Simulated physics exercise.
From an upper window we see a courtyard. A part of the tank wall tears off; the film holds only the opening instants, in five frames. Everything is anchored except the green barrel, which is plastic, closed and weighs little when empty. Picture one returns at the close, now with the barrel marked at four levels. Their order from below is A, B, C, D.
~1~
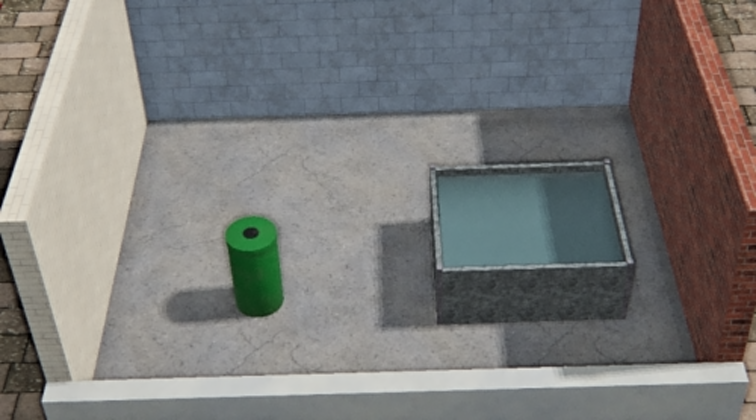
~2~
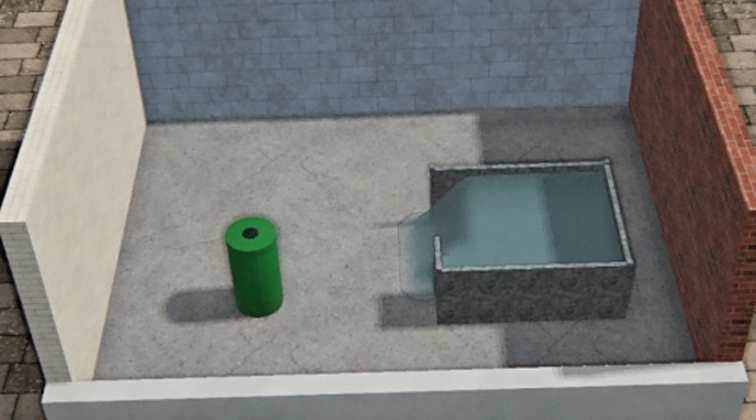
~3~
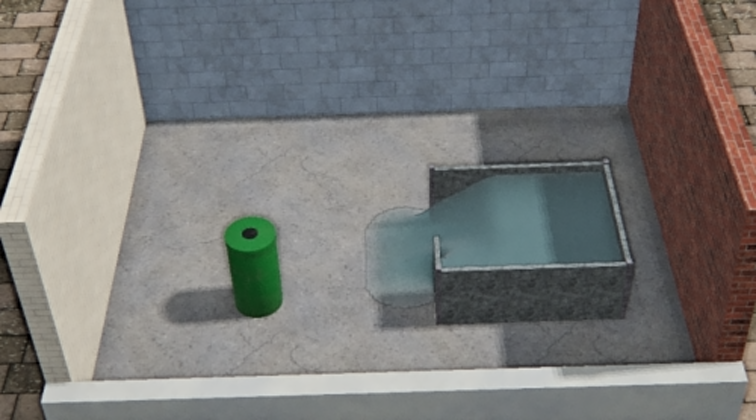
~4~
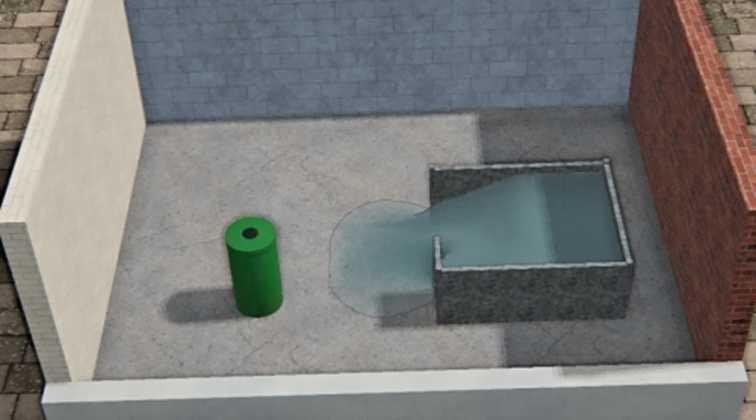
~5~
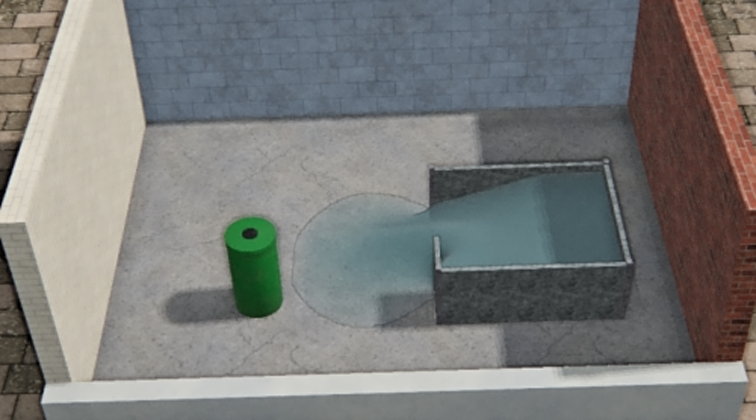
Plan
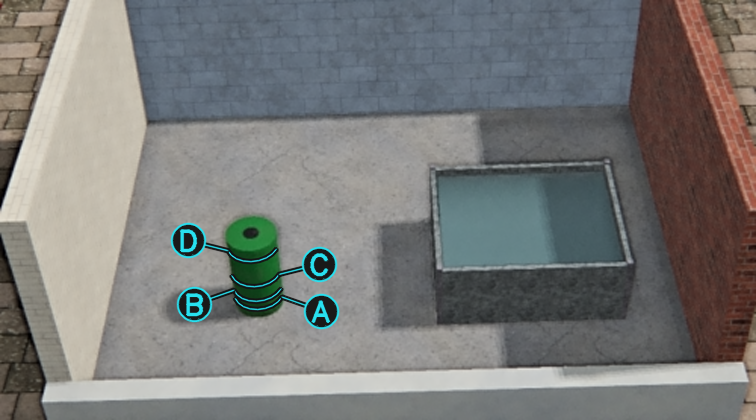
A stone tank in a courtyard opens on its left side and water spreads across the ground.
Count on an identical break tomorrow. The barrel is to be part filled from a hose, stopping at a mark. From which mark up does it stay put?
Line C.
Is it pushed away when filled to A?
Yes.
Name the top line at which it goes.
That is line B.
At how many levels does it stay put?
Two of the four.
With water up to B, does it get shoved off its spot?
Yes, it does.
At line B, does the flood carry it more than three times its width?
No, less.
In cyan, A at (257, 309); B at (256, 301); C at (254, 286); D at (251, 261); from the bottom up A, B, C, D.
With A, it is pushed about 3 times its own width away.
With B, it is pushed about its own width away.
With C, it does not move.
With D, it does not move.
